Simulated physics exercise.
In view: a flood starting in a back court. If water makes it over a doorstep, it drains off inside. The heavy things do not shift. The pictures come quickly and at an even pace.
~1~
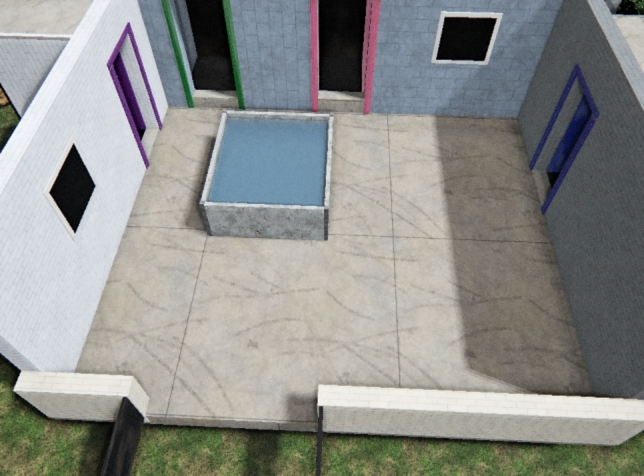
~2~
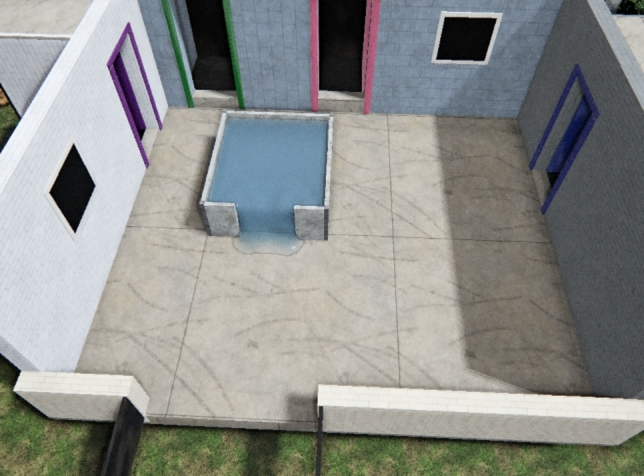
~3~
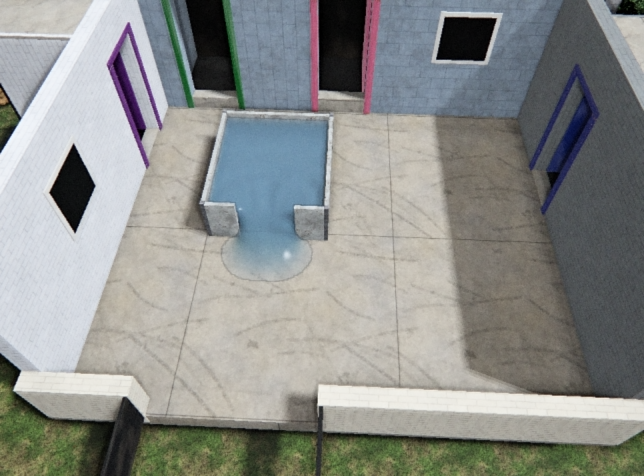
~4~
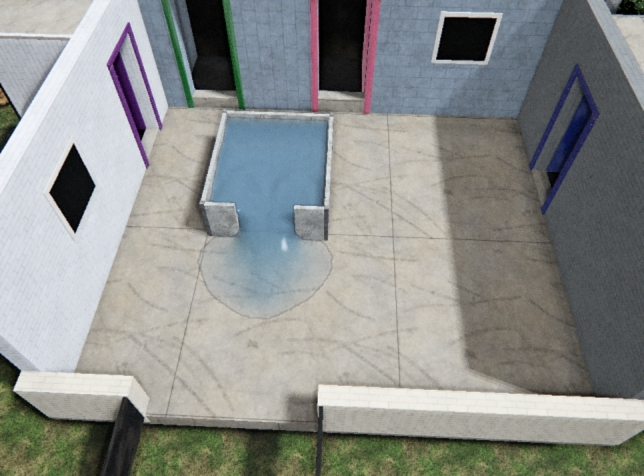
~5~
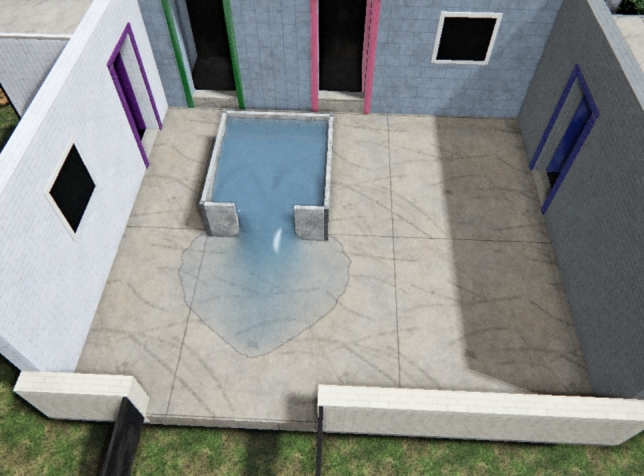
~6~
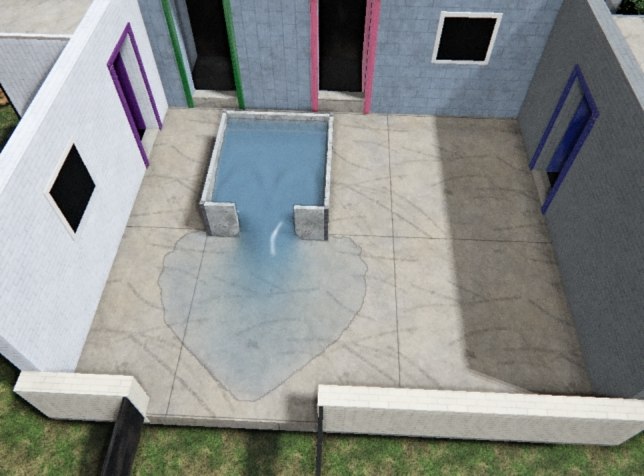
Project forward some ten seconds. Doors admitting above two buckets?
Green door not above, purple door not above, pink door not above, blue door not above.
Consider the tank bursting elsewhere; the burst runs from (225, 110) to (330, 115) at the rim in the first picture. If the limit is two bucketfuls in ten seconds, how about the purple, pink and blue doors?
In that case the purple door overshoots, while the pink door overshoots and the blue door overshoots.
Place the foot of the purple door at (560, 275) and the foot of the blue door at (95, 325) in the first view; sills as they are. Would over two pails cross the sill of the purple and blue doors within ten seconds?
Note: Purple door does not reach the limit, blue door beats the limit.
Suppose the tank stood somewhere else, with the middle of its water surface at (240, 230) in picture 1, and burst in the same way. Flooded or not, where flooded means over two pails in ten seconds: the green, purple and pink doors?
Taking the doors in order, the green door remains below, the purple door remains below and the pink door remains below.
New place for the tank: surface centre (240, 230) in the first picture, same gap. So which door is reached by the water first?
It's the door marked purple that comes first.
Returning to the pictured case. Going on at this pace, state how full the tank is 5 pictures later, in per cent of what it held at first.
Close to 70 %.
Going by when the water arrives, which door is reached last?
Answer - the pink door.
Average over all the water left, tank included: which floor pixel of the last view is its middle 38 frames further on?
Somewhere near (302, 246).
A moment on, water covers 25 % of the floor; the green door not reached, the purple door not reached, the pink door not reached, the blue door not reached.
Next, water covers 30 % of the floor; the green door not reached, the purple door not reached, the pink door not reached, the blue door not reached.
Then, water covers 35 % of the floor; the green door not reached, the purple door not reached, the pink door not reached, the blue door not reached.
Later, water covers 65 % of the floor; the green door not reached, the purple door wet at the sill, nothing in, the pink door not reached, the blue door wet at the sill, nothing in.
In the end, water covers 90 % of the floor; the green door wet at the sill, nothing in, the purple door wet at the sill, nothing in, the pink door wet at the sill, nothing in, the blue door wet at the sill, nothing in.
